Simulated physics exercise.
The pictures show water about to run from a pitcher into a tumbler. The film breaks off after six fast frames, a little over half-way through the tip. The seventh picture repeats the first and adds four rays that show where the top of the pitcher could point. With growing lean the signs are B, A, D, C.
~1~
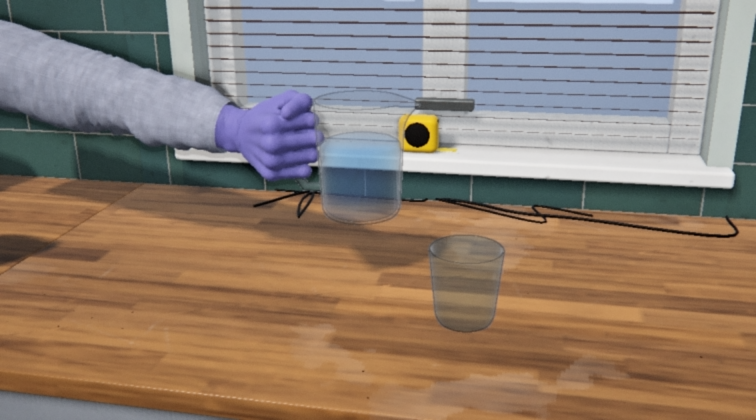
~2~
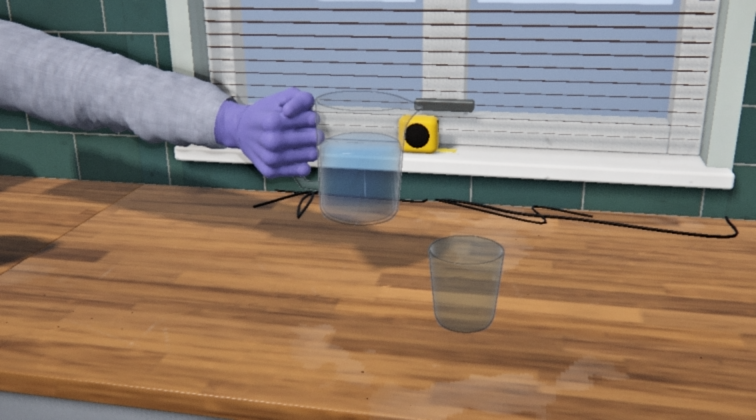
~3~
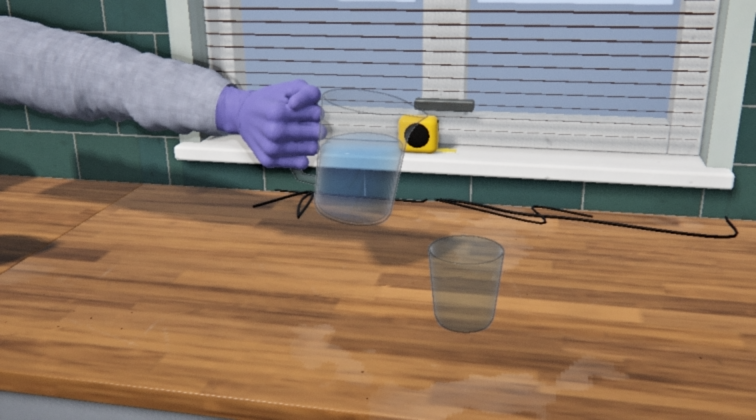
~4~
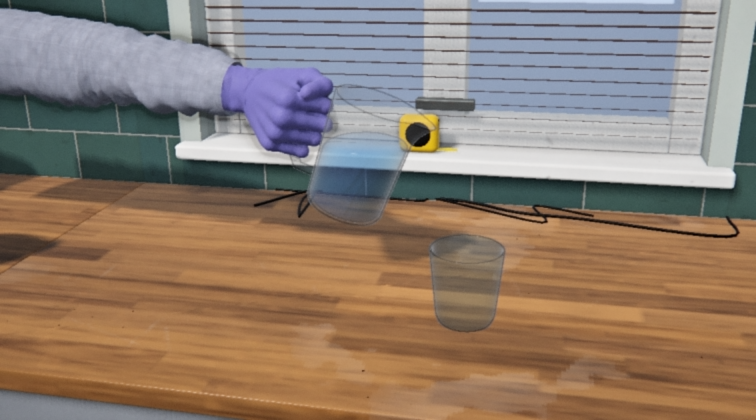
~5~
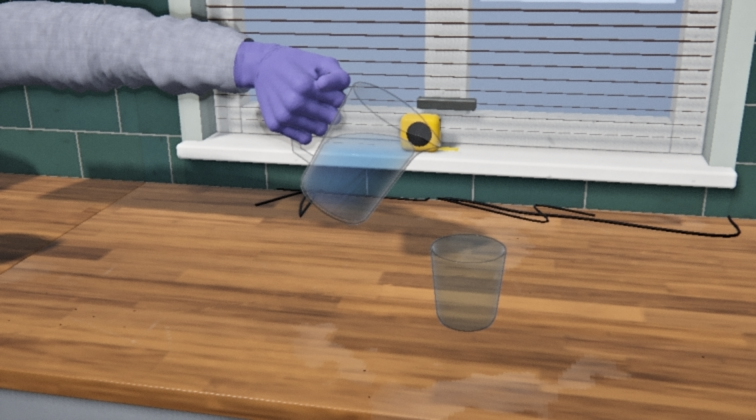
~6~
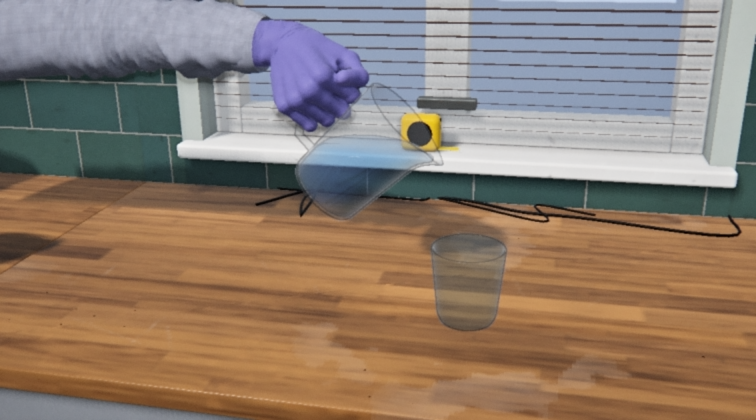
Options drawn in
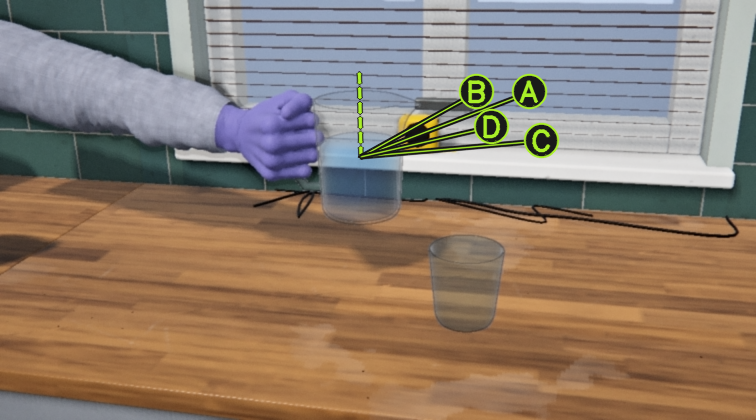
A purple-gloved hand tilting a clear pitcher of blue-tinted water rightward above a wooden counter, with an empty tumbler standing below.
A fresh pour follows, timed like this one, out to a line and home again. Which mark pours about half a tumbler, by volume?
A works best here.
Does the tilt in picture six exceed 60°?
No, it does not.
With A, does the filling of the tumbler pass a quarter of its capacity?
Yes, it does.
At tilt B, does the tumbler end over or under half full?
Under half.
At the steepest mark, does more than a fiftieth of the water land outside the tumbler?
Yes.
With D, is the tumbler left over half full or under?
Over.
On the marked copy, A at (513, 98); B at (462, 100); C at (524, 142); D at (474, 130).
Choosing A, the tumbler ends with about 49 % of what it can hold.
Choosing B, the tumbler ends with about 28 % of what it can hold.
Choosing C, the tumbler ends with about 75 % of what it can hold; 16 % of the water is spilt.
Choosing D, the tumbler ends with about 70 % of what it can hold; 4 % of the water is spilt.
